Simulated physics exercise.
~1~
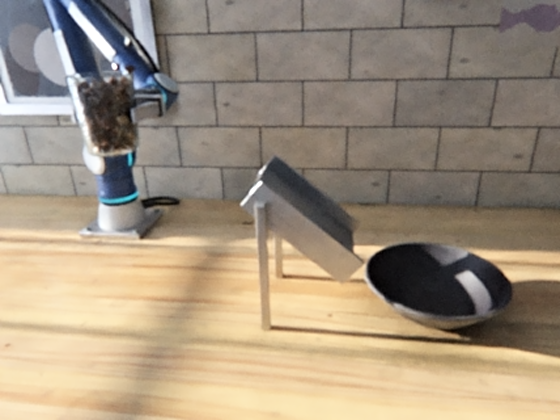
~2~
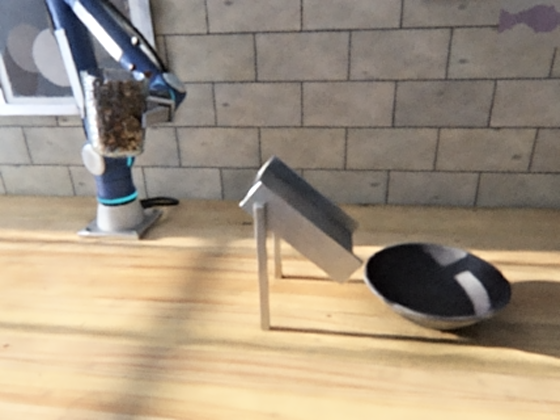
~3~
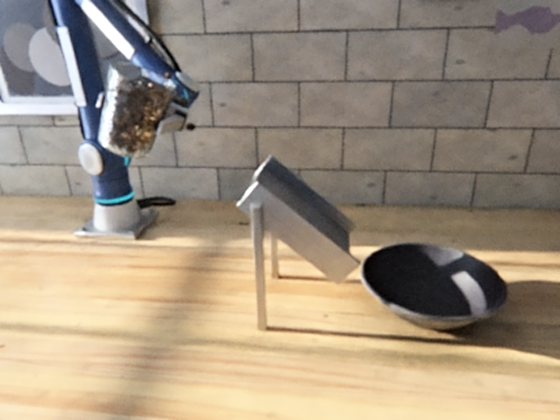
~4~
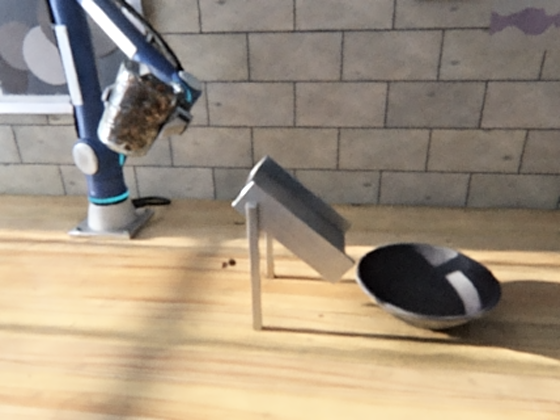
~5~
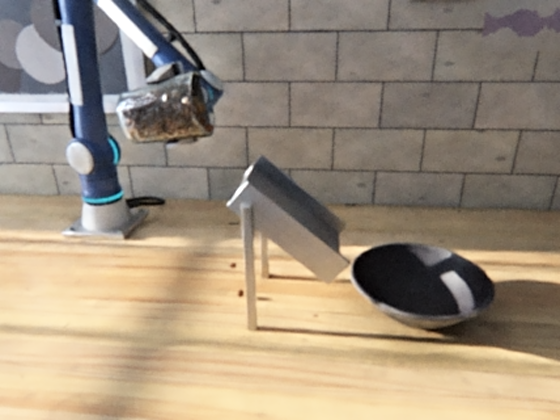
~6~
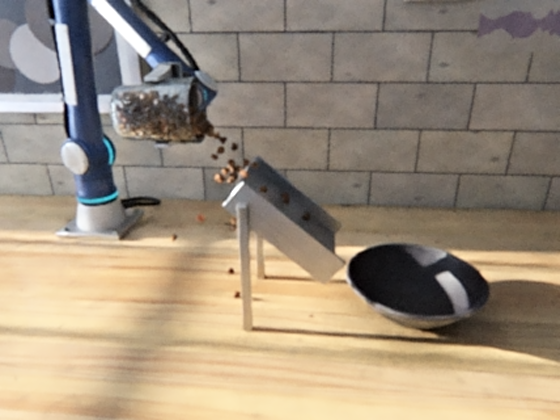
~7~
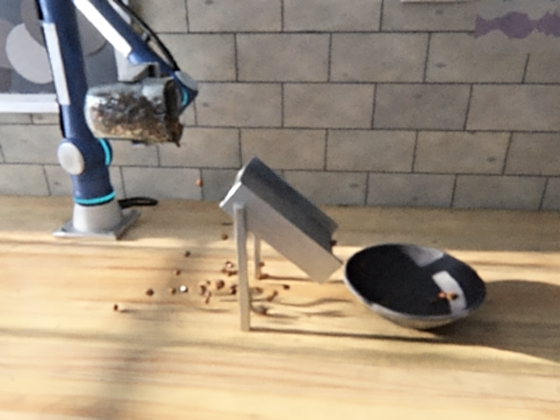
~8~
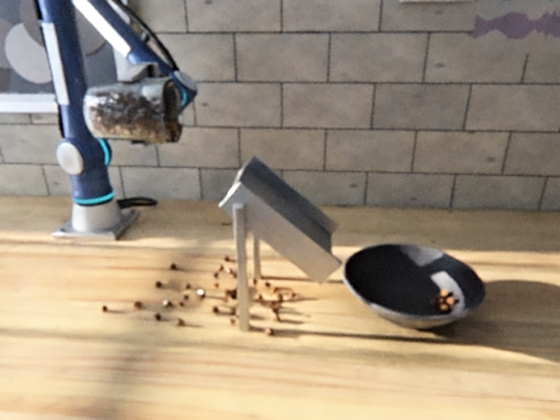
A robot arm tips a clear tumbler of brown pellets, spilling many beneath the chute and landing few in the bowl.
